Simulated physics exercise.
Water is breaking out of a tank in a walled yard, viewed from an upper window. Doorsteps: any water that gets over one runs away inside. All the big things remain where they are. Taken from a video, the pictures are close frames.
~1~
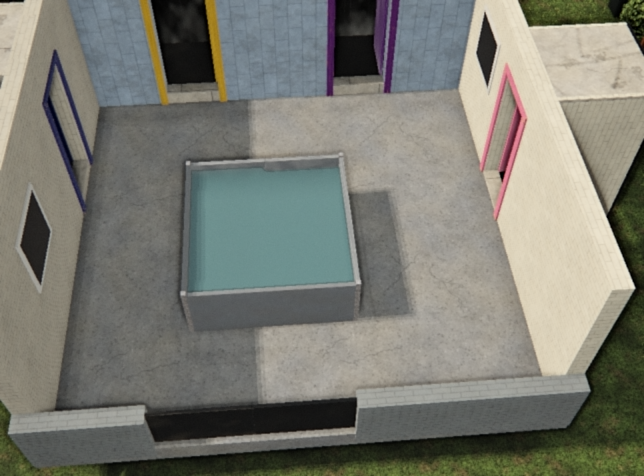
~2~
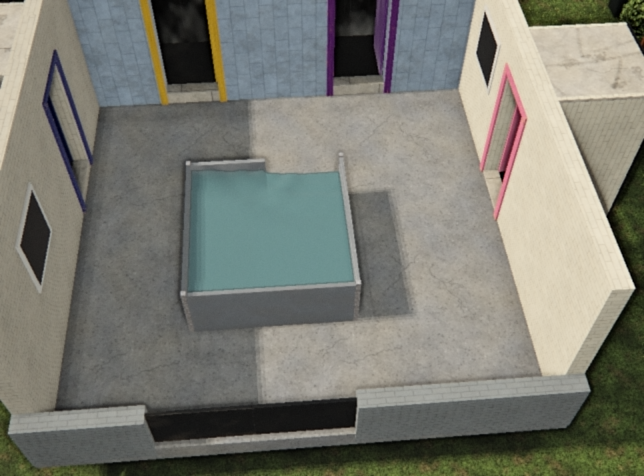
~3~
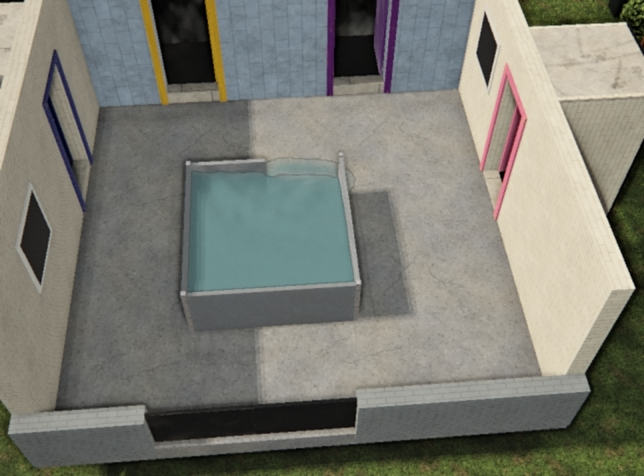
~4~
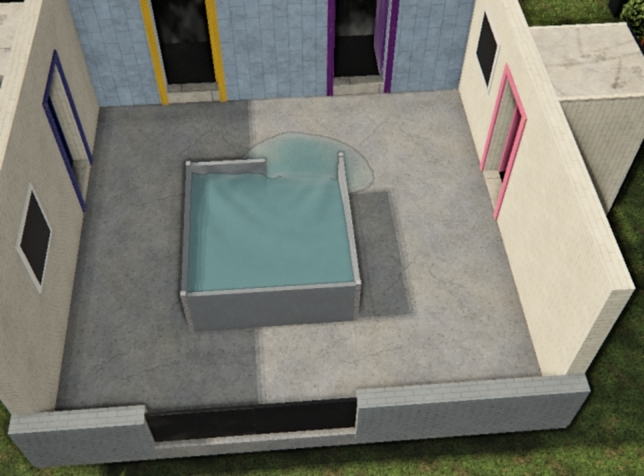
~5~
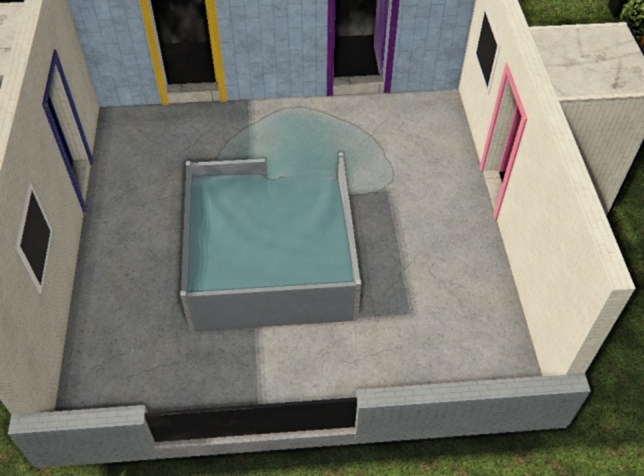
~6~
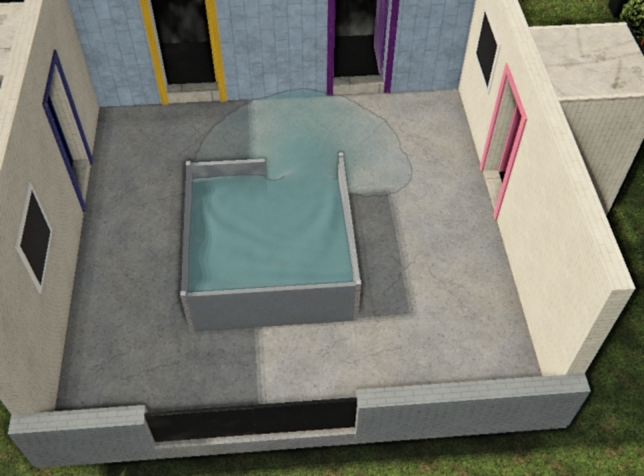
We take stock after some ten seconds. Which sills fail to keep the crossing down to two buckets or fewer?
The yellow door keeps it down; the pink door fails to; the blue door keeps it down; the purple door fails to.
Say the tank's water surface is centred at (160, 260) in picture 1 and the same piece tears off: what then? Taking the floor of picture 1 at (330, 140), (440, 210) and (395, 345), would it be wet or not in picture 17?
The first spot ends up sodden, the second left untouched and the third left untouched.
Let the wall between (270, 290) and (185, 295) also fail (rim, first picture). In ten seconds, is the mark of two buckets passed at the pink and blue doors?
Note - pink door: Past the mark, blue door: Short of the mark.
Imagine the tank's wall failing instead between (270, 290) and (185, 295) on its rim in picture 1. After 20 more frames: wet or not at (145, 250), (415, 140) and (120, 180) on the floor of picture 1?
Result, in sequence: Sodden, spared by the spill, sodden.
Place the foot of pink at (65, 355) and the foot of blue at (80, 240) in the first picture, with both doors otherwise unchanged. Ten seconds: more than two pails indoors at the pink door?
Result - pink: Crosses the limit.
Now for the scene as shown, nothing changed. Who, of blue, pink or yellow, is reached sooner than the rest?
First comes the door marked yellow.
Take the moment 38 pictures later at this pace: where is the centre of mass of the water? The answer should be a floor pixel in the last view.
I reckon somewhere around (294, 223).
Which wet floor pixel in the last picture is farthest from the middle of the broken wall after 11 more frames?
Close to (100, 112).
A moment on, water covers 25 % of the floor; the yellow door wet at the sill, nothing in, the pink door not reached, the blue door not reached, the purple door under two buckets in.
Next, water covers 30 % of the floor; the yellow door wet at the sill, nothing in, the pink door not reached, the blue door not reached, the purple door over two buckets in.
Then, water covers 60 % of the floor; the yellow door wet at the sill, nothing in, the pink door under two buckets in, the blue door wet at the sill, nothing in, the purple door far over two buckets in.
Later, water covers 95 % of the floor; the yellow door wet at the sill, nothing in, the pink door over two buckets in, the blue door wet at the sill, nothing in, the purple door far over two buckets in.
In the end, water covers 95 % of the floor; the yellow door wet at the sill, nothing in, the pink door over two buckets in, the blue door wet at the sill, nothing in, the purple door far over two buckets in.
